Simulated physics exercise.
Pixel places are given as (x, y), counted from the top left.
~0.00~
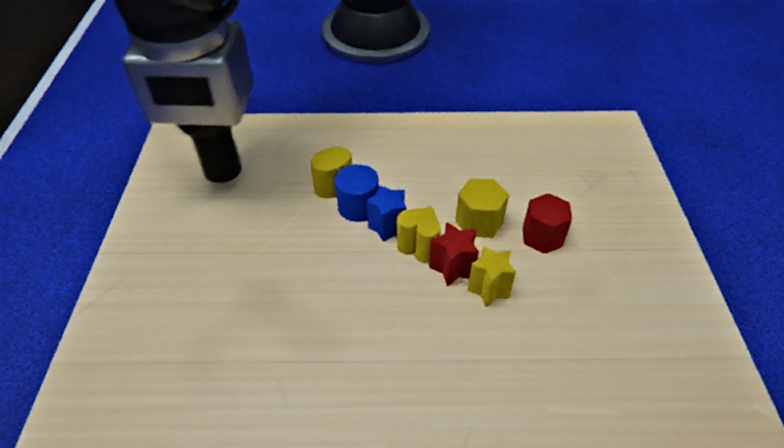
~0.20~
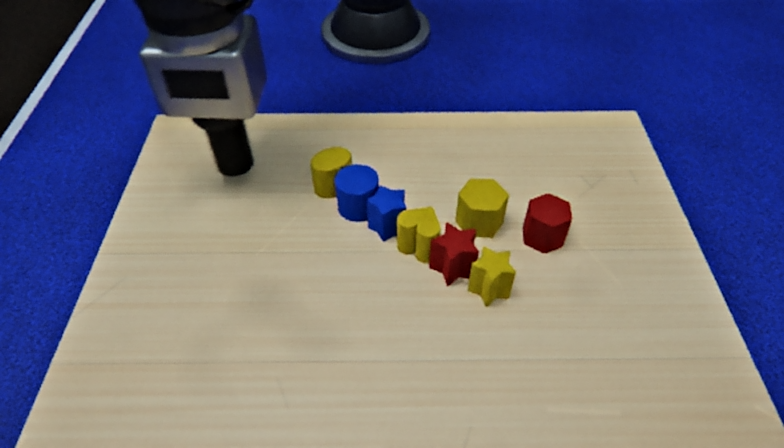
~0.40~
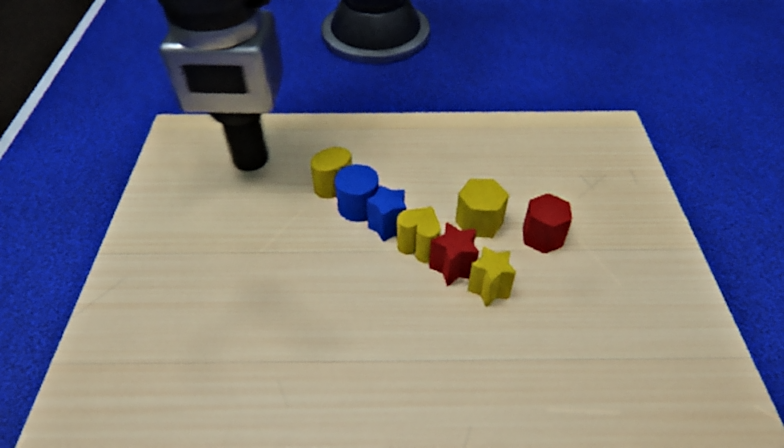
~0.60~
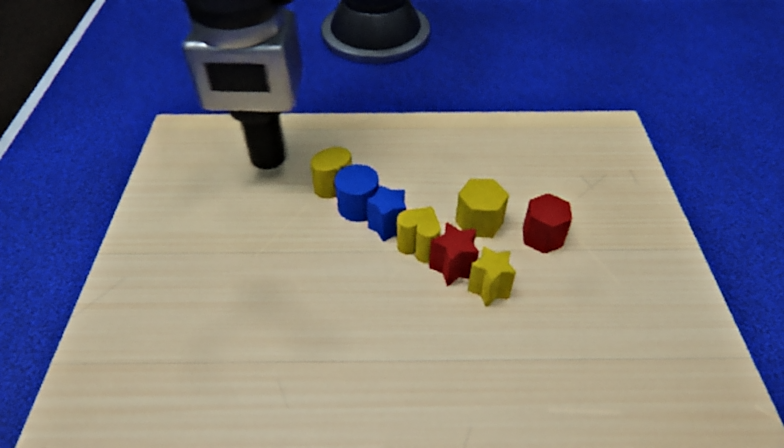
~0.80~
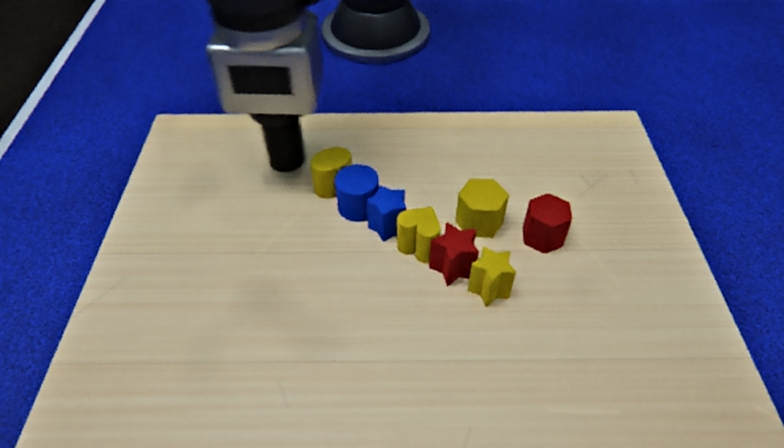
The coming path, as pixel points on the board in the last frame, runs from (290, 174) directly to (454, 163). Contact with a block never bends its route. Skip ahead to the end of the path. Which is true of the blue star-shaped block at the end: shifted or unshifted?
Put simply, it goes somewhere else.
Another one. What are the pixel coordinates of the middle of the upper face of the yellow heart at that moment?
The middle of its upper face will lie at (423, 240).
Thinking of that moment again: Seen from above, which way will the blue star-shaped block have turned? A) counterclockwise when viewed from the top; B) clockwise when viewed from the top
B: Clockwise when viewed from the top.
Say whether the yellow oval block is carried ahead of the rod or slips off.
Gone from the front.
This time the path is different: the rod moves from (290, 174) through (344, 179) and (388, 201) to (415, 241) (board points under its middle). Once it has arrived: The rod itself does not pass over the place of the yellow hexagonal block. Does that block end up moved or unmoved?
The answer is that it is displaced.
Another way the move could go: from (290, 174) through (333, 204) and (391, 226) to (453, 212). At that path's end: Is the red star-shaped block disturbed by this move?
Displaced, by a centimetre or more.
What follows on the original path. One third of the way, rod (346, 157); yellow oval block (364, 162), turned 35° clockwise; blue round block (376, 187); blue star-shaped block (398, 210), turned 20° clockwise; yellow heart (427, 232).
Two thirds of the way, rod (401, 154); yellow oval block (401, 164), turned 95° clockwise; blue round block (387, 191); blue star-shaped block (398, 219), turned 40° clockwise; yellow heart (423, 240), turned 30° anticlockwise.
At the end, rod (455, 151); yellow oval block (401, 164), turned 95° clockwise; blue round block (387, 191); blue star-shaped block (398, 219), turned 40° clockwise; yellow heart (423, 240), turned 30° anticlockwise.
